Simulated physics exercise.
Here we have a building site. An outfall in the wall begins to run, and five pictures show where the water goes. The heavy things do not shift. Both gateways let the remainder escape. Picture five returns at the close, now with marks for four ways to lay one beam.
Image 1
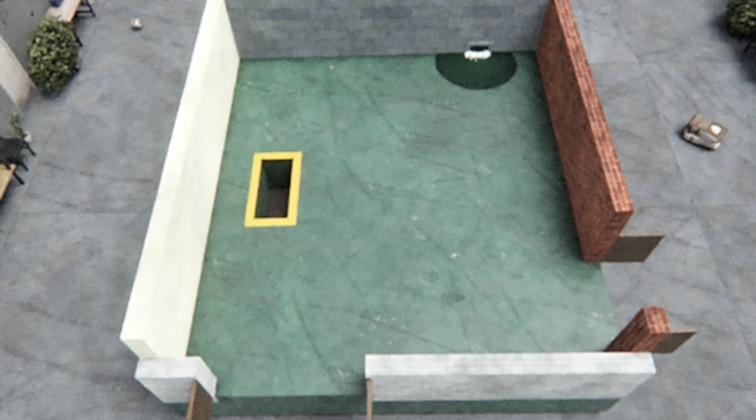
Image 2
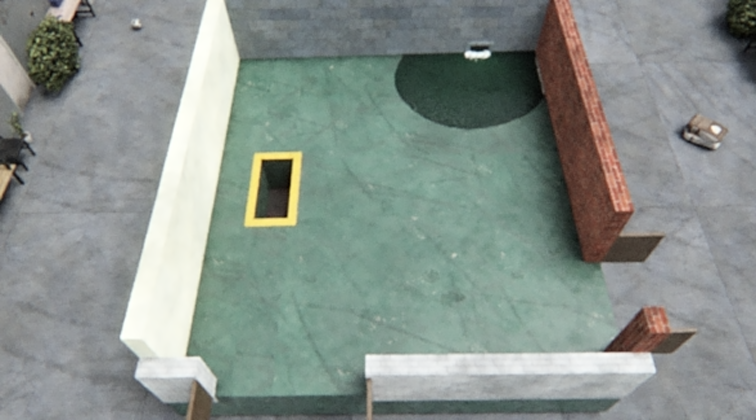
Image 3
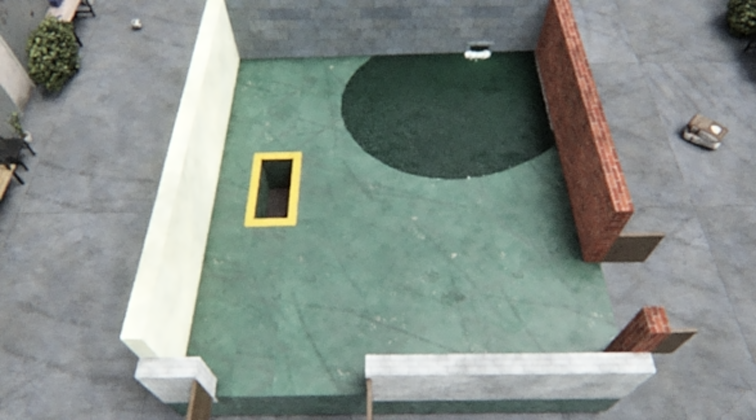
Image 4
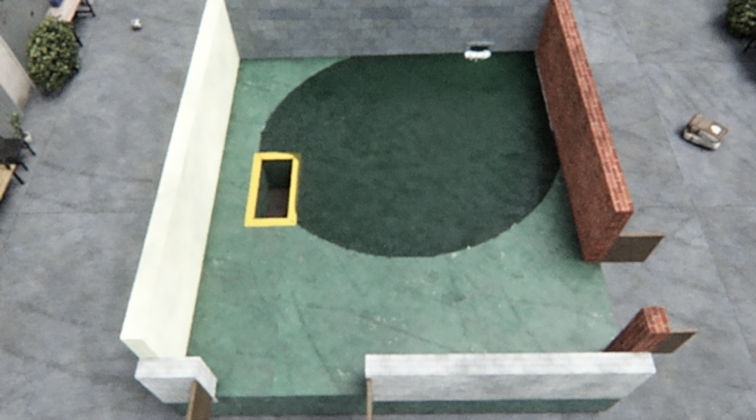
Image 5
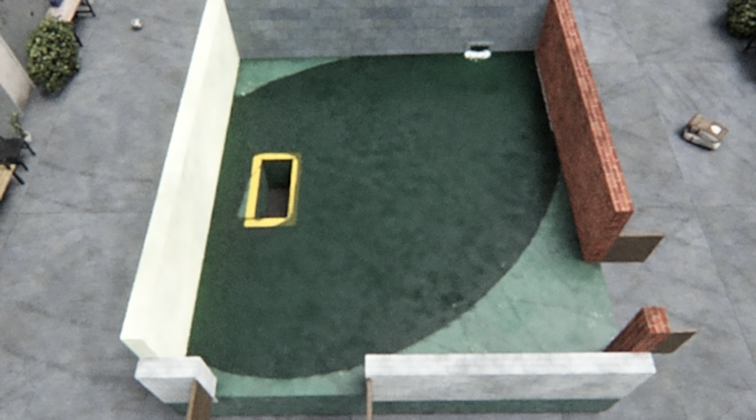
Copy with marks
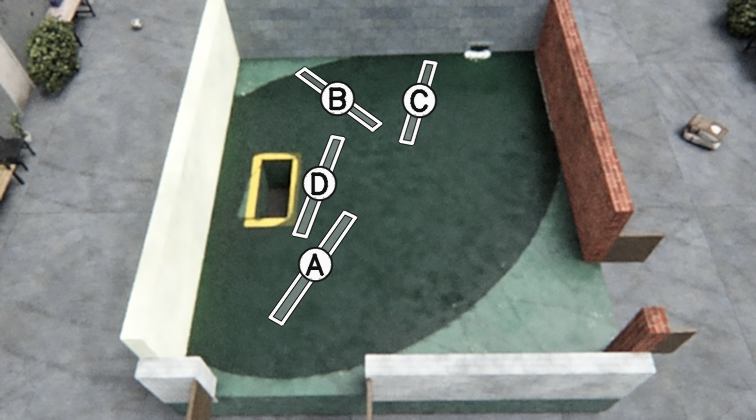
Dark water spreads from the back wall across the green floor, surrounding a yellow-edged drain.
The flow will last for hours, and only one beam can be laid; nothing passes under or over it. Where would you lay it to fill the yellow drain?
Spot A does it best.
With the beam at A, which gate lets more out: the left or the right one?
The left one.
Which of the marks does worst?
That is spot D.
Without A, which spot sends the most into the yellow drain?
That would be B.
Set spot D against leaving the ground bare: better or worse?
It is worse.
In white, A from (276, 320) to (349, 214); B from (300, 71) to (376, 126); C from (406, 142) to (430, 62); D from (299, 235) to (337, 137).
Choosing A, about 36 % of the stream goes into the yellow drain, about 64 % out by the gates.
Choosing B, about 29 % of the stream goes into the yellow drain, about 71 % out by the gates.
Choosing C, about 18 % of the stream goes into the yellow drain, about 82 % out by the gates.
Choosing D, about 13 % of the stream goes into the yellow drain, about 87 % out by the gates.
